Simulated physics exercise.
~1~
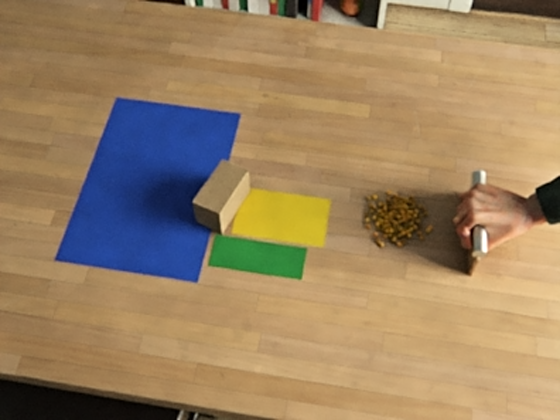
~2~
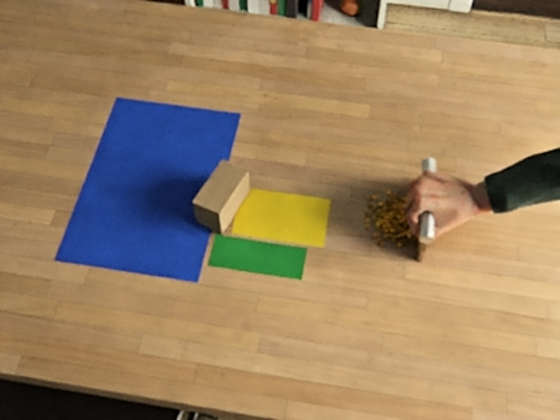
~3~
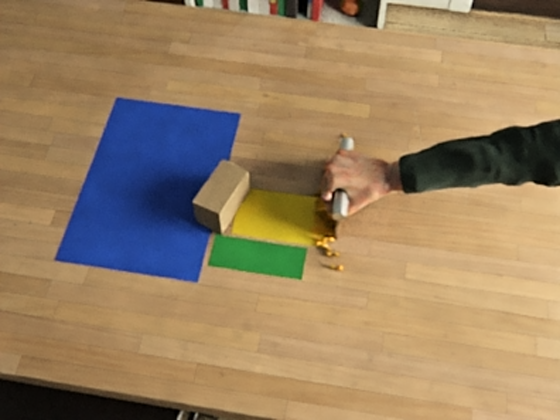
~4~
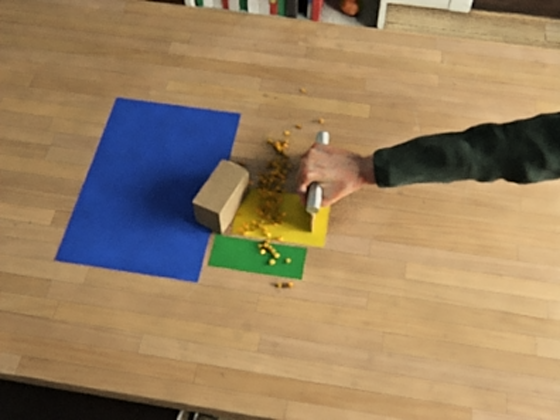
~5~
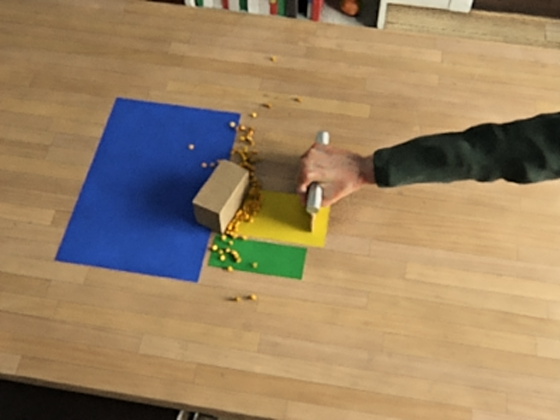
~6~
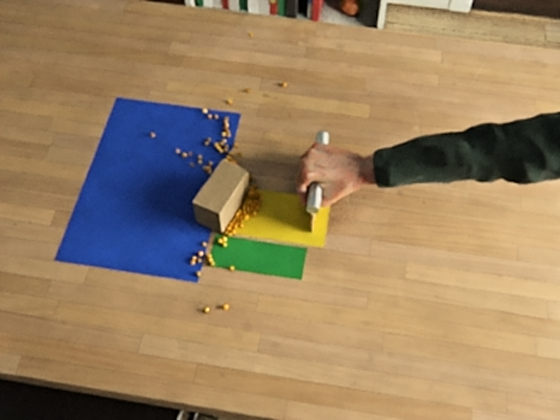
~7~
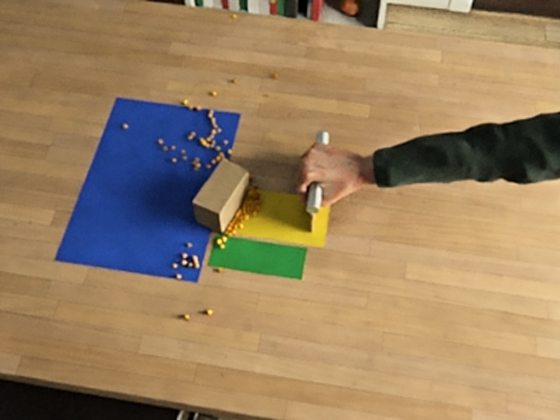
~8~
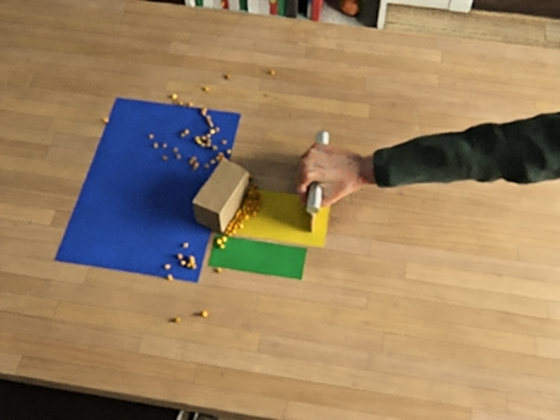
Hand with a scraper sweeping maize kernels left across a wooden surface, kernels scattering around a block onto blue and yellow mats.
